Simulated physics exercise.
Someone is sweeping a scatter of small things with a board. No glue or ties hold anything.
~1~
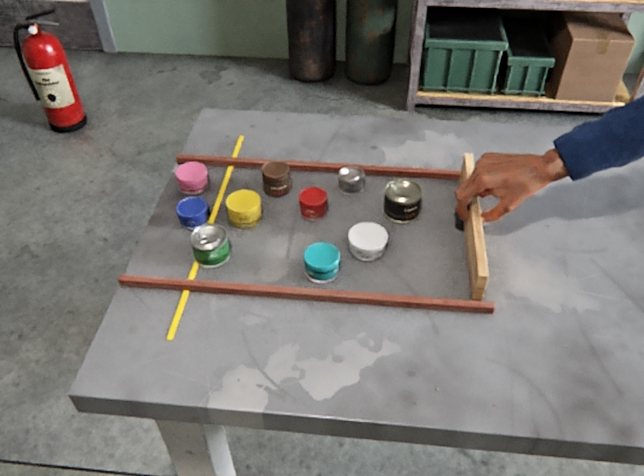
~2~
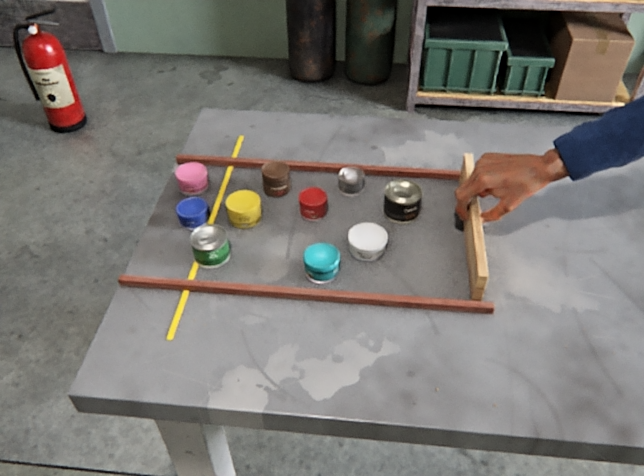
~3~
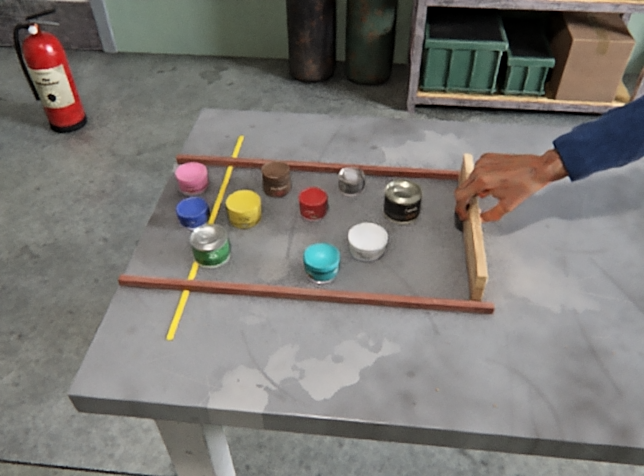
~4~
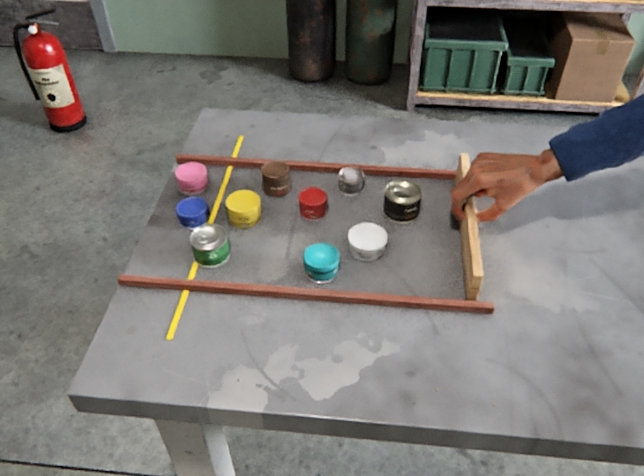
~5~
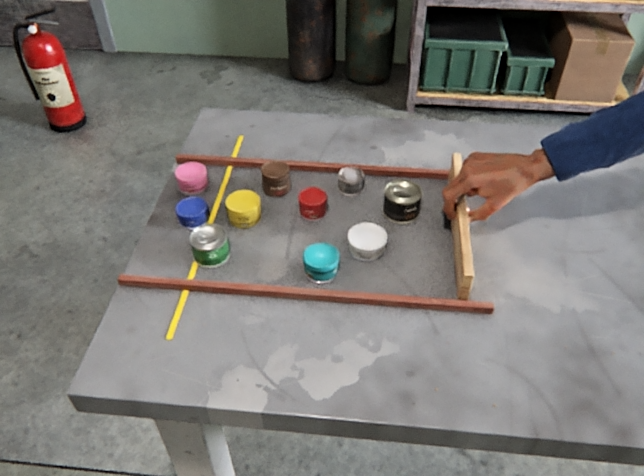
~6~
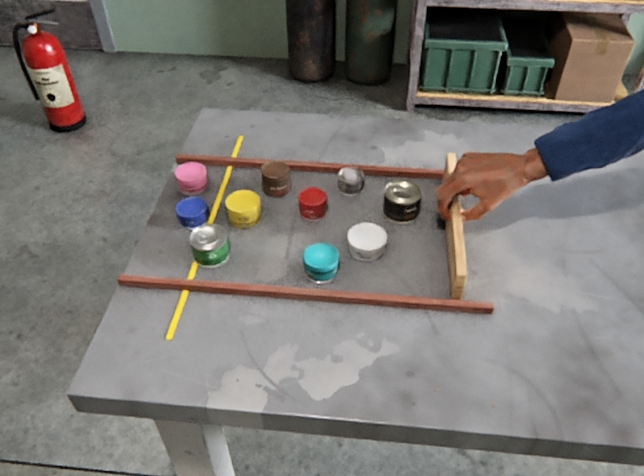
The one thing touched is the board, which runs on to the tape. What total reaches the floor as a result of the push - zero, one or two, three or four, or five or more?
Turns out the ones that don't stay up top number one or two.
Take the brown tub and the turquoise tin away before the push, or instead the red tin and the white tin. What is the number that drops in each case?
The counts would be 1 and 1.
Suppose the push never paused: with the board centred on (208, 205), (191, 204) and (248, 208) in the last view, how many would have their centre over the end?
Respectively 2, 4 and 0.
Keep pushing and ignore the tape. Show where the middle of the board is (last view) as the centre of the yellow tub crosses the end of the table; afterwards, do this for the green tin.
I'd say about (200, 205) for the first one and about (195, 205) for the second.
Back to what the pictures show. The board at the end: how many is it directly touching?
The number is 4.
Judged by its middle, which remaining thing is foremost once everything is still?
It would be the pink pot.
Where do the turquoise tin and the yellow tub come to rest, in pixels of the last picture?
Turquoise tin at (177, 256), yellow tub at (154, 221).
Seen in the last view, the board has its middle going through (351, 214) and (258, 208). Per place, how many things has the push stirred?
The first number is 4, the next one 9.
Soon after, none off yet; pink pot at rest near (192, 179); blue pot at rest near (193, 213); green tin at rest near (210, 246).
After that, none off yet; pink pot at rest near (192, 179); blue pot moving near (186, 214); green tin at rest near (210, 246).
In the end, the number that fall off is one or two; gone, blue pot.
